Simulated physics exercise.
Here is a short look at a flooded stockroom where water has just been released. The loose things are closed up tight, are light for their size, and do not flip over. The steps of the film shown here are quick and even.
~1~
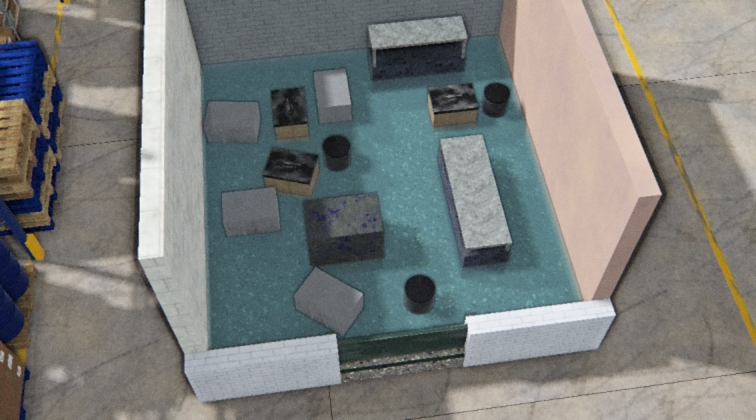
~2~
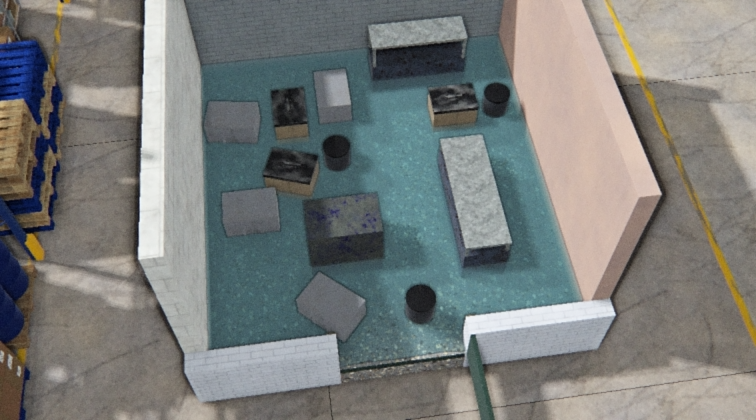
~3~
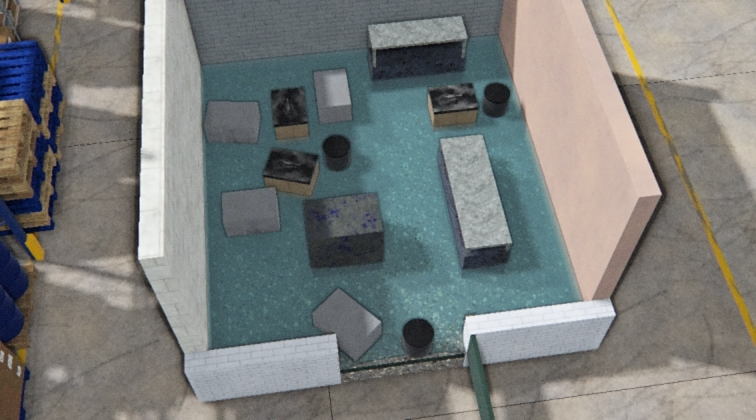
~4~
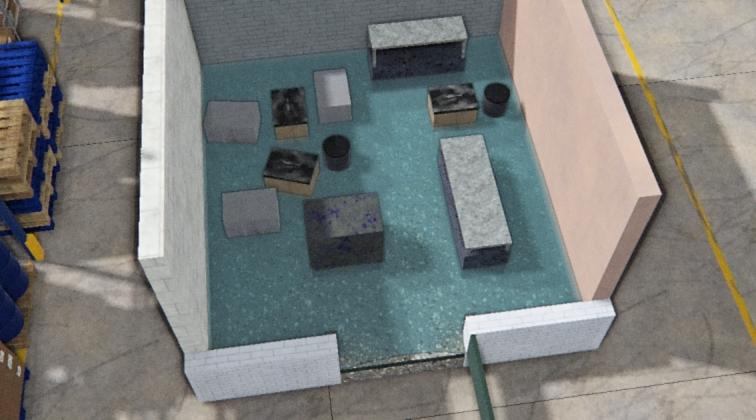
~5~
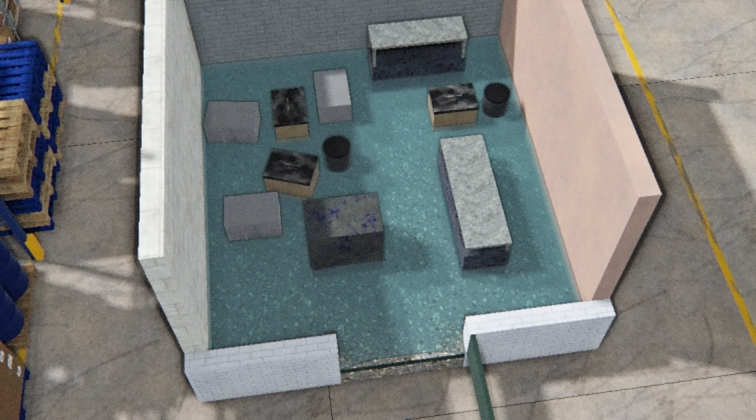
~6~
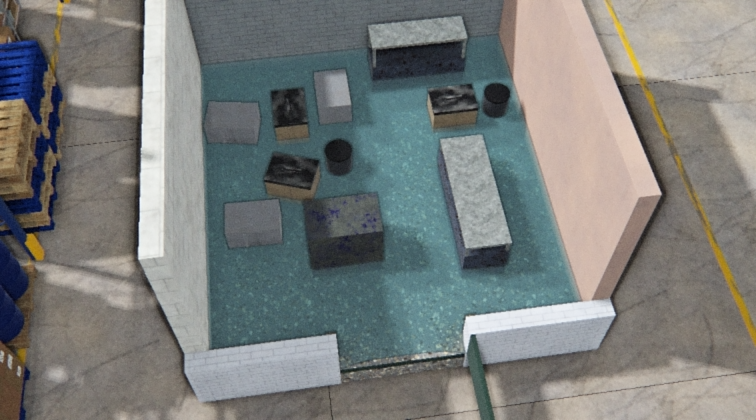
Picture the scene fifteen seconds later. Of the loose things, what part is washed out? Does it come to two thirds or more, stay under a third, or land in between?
Center third.
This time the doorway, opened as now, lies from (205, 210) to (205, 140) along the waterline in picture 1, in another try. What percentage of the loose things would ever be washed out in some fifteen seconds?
Estimate: Close to 70 per cent.
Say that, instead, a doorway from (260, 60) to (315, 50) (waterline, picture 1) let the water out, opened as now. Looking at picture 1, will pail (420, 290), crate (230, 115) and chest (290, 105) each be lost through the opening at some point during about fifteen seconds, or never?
The three read no escape, escape and escape, respectively.
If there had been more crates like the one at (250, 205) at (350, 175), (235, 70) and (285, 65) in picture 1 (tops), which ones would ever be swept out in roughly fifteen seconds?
Going through them one by one: Escaped / remained / remained.
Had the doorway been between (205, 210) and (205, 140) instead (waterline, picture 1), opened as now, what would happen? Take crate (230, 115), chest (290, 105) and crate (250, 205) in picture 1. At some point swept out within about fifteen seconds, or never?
First escapes, second escapes, third escapes.
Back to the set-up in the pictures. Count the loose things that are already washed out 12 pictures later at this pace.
By that point the tally is 2.
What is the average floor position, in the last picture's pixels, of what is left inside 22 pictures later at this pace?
Their centre sits close to (369, 208) on the floor of the last picture.
A moment on, 2 of 10 are out; 8 afloat.
Next, 2 of 10 are out; 7 afloat.
Later, 4 of 10 are out; 6 afloat.
In the end, 5 of 10 are out; 5 afloat.
